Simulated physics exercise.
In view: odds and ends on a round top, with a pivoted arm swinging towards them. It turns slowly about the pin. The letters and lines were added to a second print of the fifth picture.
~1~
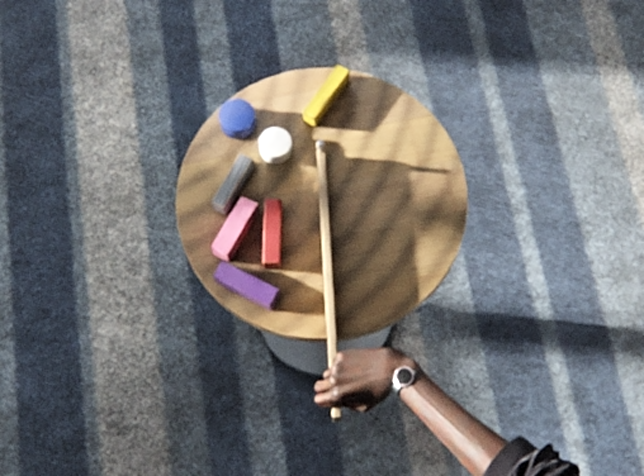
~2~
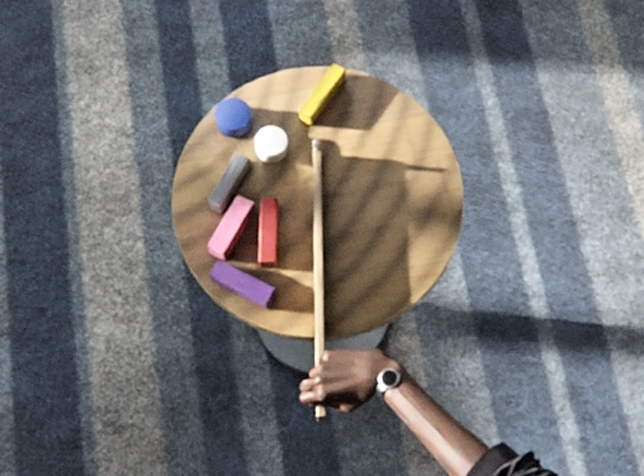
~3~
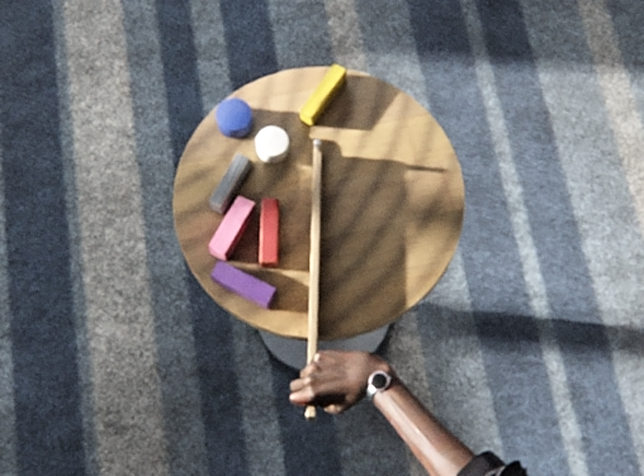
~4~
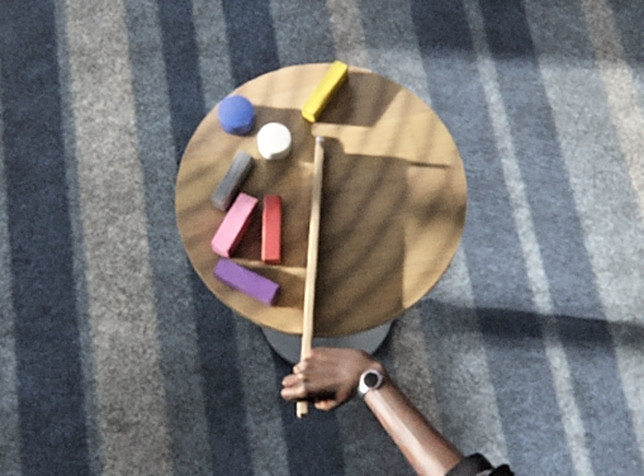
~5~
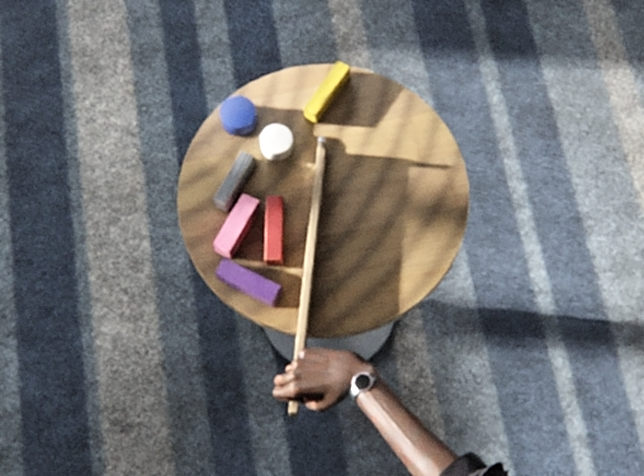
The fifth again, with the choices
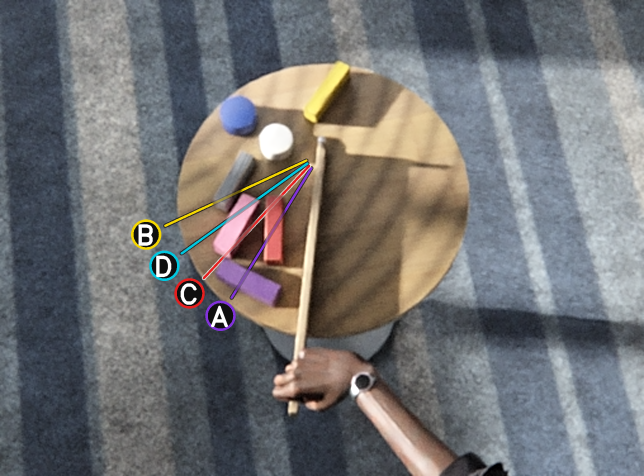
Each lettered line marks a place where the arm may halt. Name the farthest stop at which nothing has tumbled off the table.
Nothing falls up to A.
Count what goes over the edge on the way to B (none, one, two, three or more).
In all, one.
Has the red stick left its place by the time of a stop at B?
Yes.
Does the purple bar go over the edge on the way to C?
Yes.
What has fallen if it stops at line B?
It is the purple bar.
On the copy, A at (272, 231); B at (237, 193); C at (257, 221); D at (245, 208).
On A. First, arm (298, 225); purple bar (244, 282); blue tin (239, 116).
Then, arm (284, 221); purple bar (219, 276); red stick (267, 228).
Finally, arm (278, 217); purple bar (206, 271); red stick (264, 226); nothing has fallen.
By contrast, B drops the purple bar; C drops the purple bar; D drops the purple bar.
